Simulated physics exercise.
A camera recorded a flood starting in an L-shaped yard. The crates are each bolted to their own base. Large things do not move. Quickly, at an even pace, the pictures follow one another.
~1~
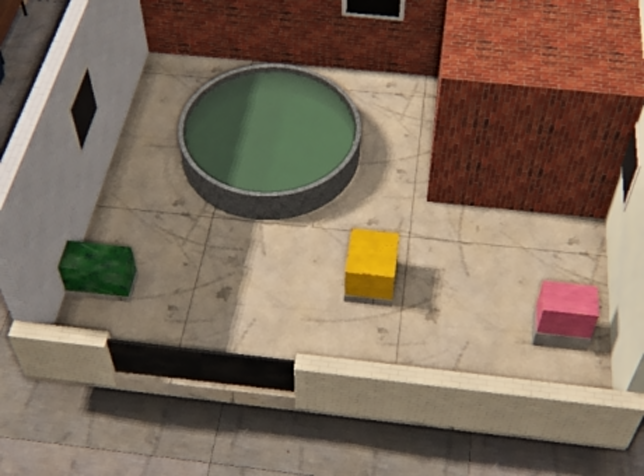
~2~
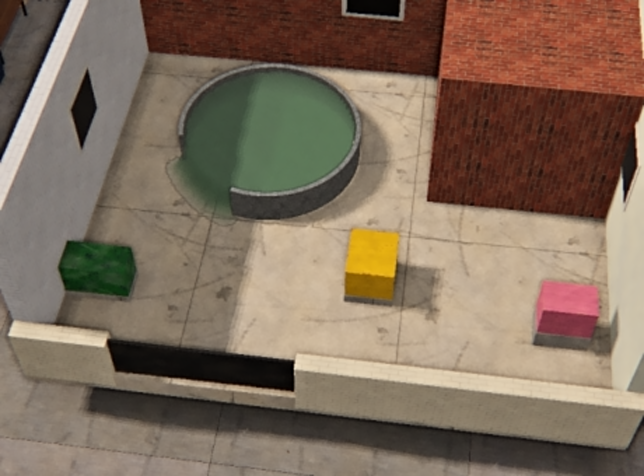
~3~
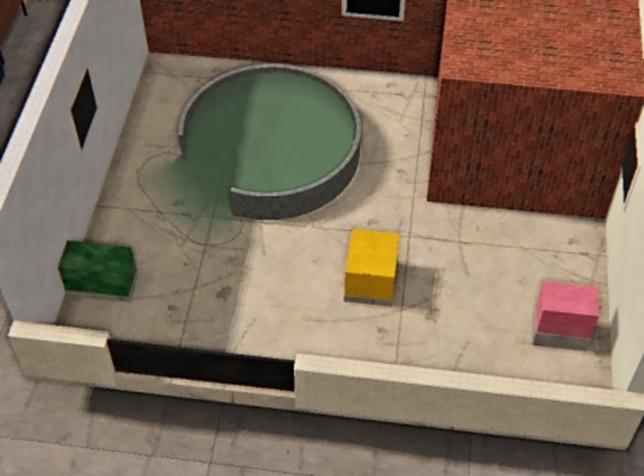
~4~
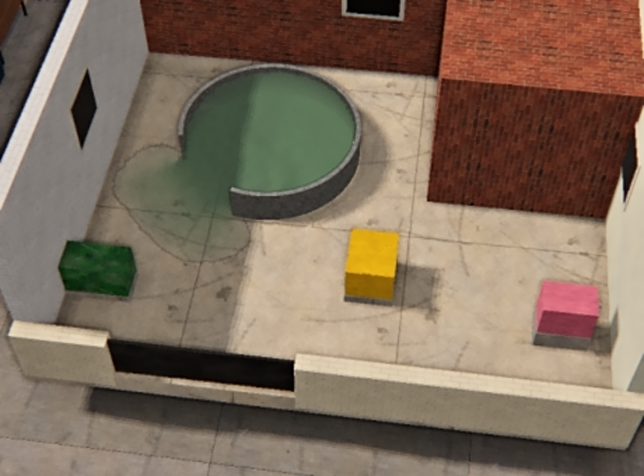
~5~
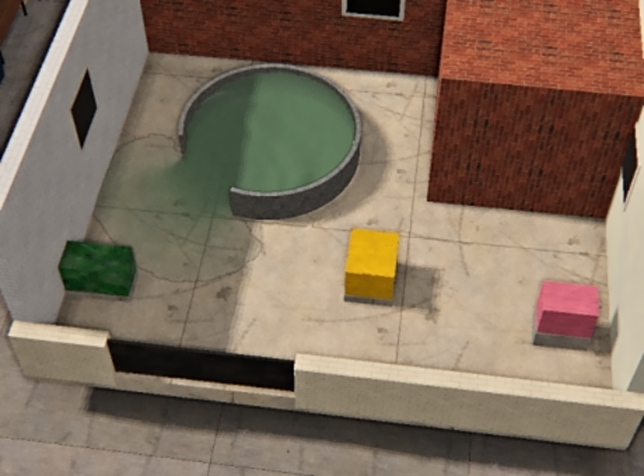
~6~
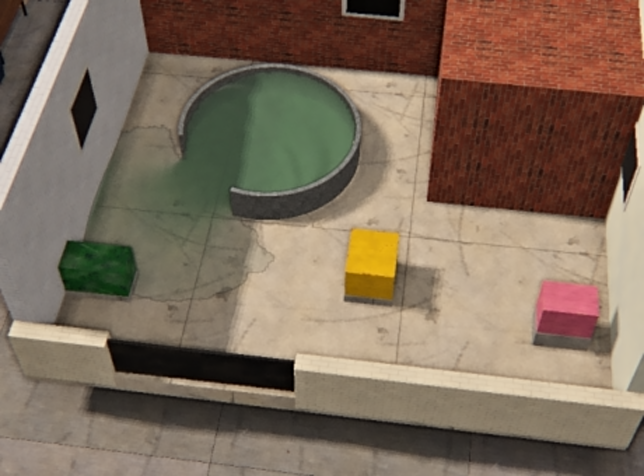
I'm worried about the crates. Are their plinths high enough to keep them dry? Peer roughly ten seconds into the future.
Well, the yellow crate will stay dry, the green crate will get wet, the pink crate will stay dry.
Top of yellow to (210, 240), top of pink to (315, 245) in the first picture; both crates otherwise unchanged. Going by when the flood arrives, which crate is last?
Last: The pink-painted one.
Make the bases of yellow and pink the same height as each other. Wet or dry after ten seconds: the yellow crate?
The yellow crate is not reached.
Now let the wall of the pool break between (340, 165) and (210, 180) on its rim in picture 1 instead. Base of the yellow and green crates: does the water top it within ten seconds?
The yellow one is reached; the green one is reached.
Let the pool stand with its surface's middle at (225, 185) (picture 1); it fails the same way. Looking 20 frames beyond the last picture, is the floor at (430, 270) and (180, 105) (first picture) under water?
Taking the spots in order: Bare, swamped.
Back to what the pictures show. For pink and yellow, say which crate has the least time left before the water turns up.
That's the yellow-painted one.
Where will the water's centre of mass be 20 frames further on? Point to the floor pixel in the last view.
Near (213, 201).
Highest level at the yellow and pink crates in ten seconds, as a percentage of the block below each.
60 and 40 per cent, roughly.
A moment on, water covers 20 % of the floor; the yellow crate not reached, the green crate water round its plinth, the pink crate not reached.
Next, water covers 25 % of the floor; the yellow crate not reached, the green crate water round its plinth, the pink crate not reached.
Then, water covers 45 % of the floor; the yellow crate not reached, the green crate water round its plinth, the pink crate not reached.
Later, water covers 75 % of the floor; the yellow crate water round its plinth, the green crate water round its plinth, the pink crate water round its plinth.
In the end, water covers 100 % of the floor; the yellow crate stayed above the water, the green crate was topped, the pink crate stayed above the water.
